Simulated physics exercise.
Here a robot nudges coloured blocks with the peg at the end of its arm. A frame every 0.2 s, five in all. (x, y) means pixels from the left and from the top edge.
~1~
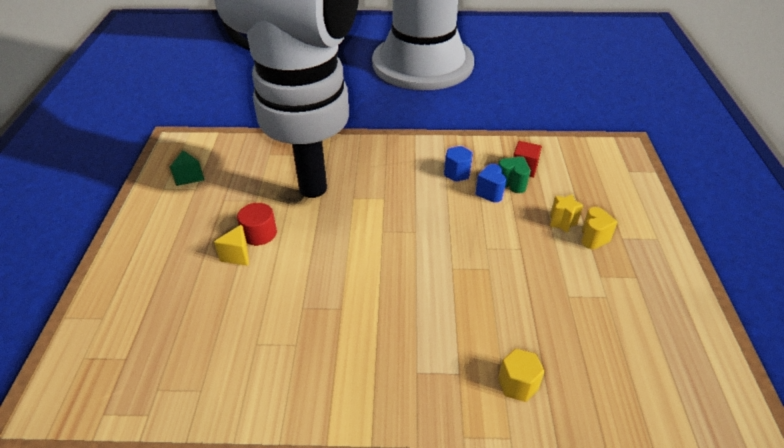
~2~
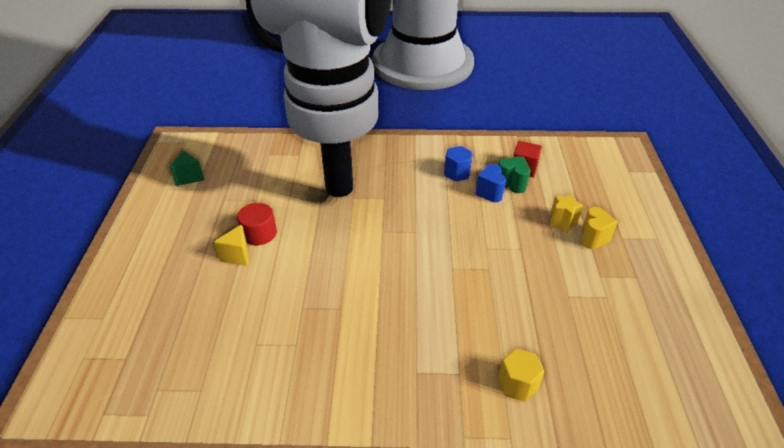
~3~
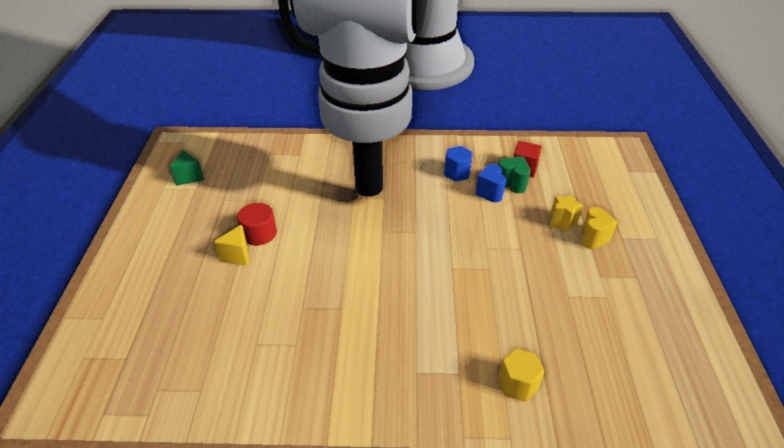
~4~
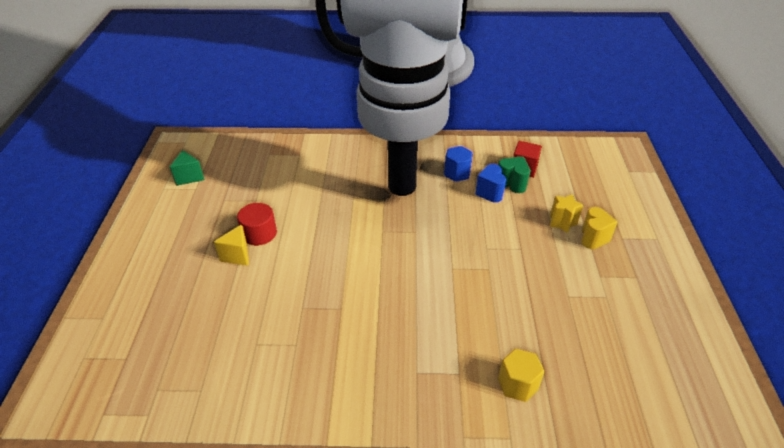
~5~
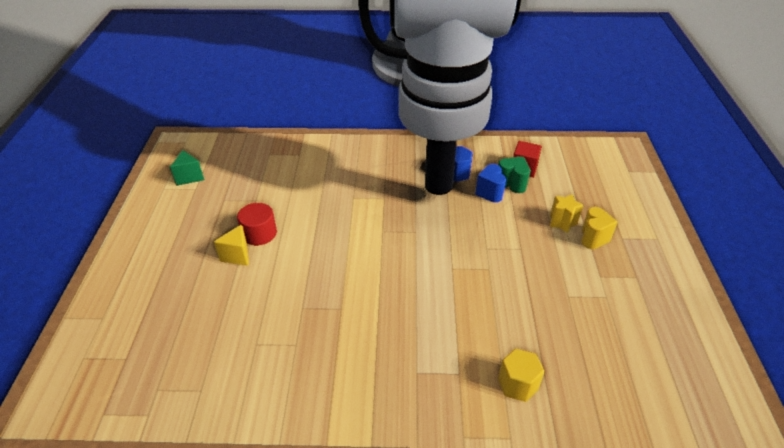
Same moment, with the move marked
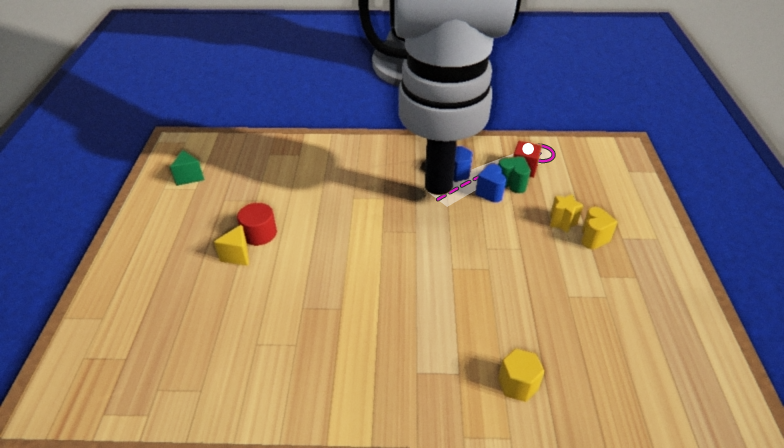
On a wooden board over blue cloth, a robot arm's black peg moving right toward a blue block, the coloured blocks staying still.
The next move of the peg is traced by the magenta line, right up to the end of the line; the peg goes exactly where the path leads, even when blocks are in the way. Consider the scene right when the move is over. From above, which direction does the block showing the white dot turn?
The turn is clockwise.
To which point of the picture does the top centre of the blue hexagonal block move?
I'd expect the centre of its top face to be at (470, 142).
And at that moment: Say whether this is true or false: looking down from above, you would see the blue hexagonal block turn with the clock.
That claim is false.
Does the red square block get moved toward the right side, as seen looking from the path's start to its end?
Short answer: Yes.
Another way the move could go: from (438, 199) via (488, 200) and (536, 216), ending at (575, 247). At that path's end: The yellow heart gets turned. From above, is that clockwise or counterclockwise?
Spin direction: Clockwise.
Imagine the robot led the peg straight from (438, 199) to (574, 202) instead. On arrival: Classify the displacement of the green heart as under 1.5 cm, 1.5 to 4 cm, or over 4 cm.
Distance: Above 4 cm.
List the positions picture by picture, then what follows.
Peg's lower end (313, 189); blue hexagonal block (459, 153); blue heart (493, 173); green heart (516, 164); red square block (528, 149), in the first picture.
Peg (340, 189); blocks still, in the second picture.
Peg (369, 188); blocks still, in the third picture.
Peg (402, 187); blocks still, in the fourth picture.
Peg (439, 187); blue hexagonal block (459, 153); blue heart (493, 173); green heart (516, 164); red square block (528, 149), in the fifth picture.
Drawn move, from (438, 199) by way of (489, 173) to (541, 153); the dot is on the red square block.
On the path given first. One third of the way, peg (473, 168); blue hexagonal block (465, 145), turned 45° anticlockwise.
Two thirds of the way, peg (509, 153); blue hexagonal block (470, 142), turned 85° anticlockwise; green heart (529, 163), turned 40° clockwise; red square block (537, 147).
At the end, peg (544, 140); blue hexagonal block (470, 142), turned 85° anticlockwise; blue heart still; green heart (529, 163), turned 45° clockwise; red square block (568, 144), turned 30° clockwise.
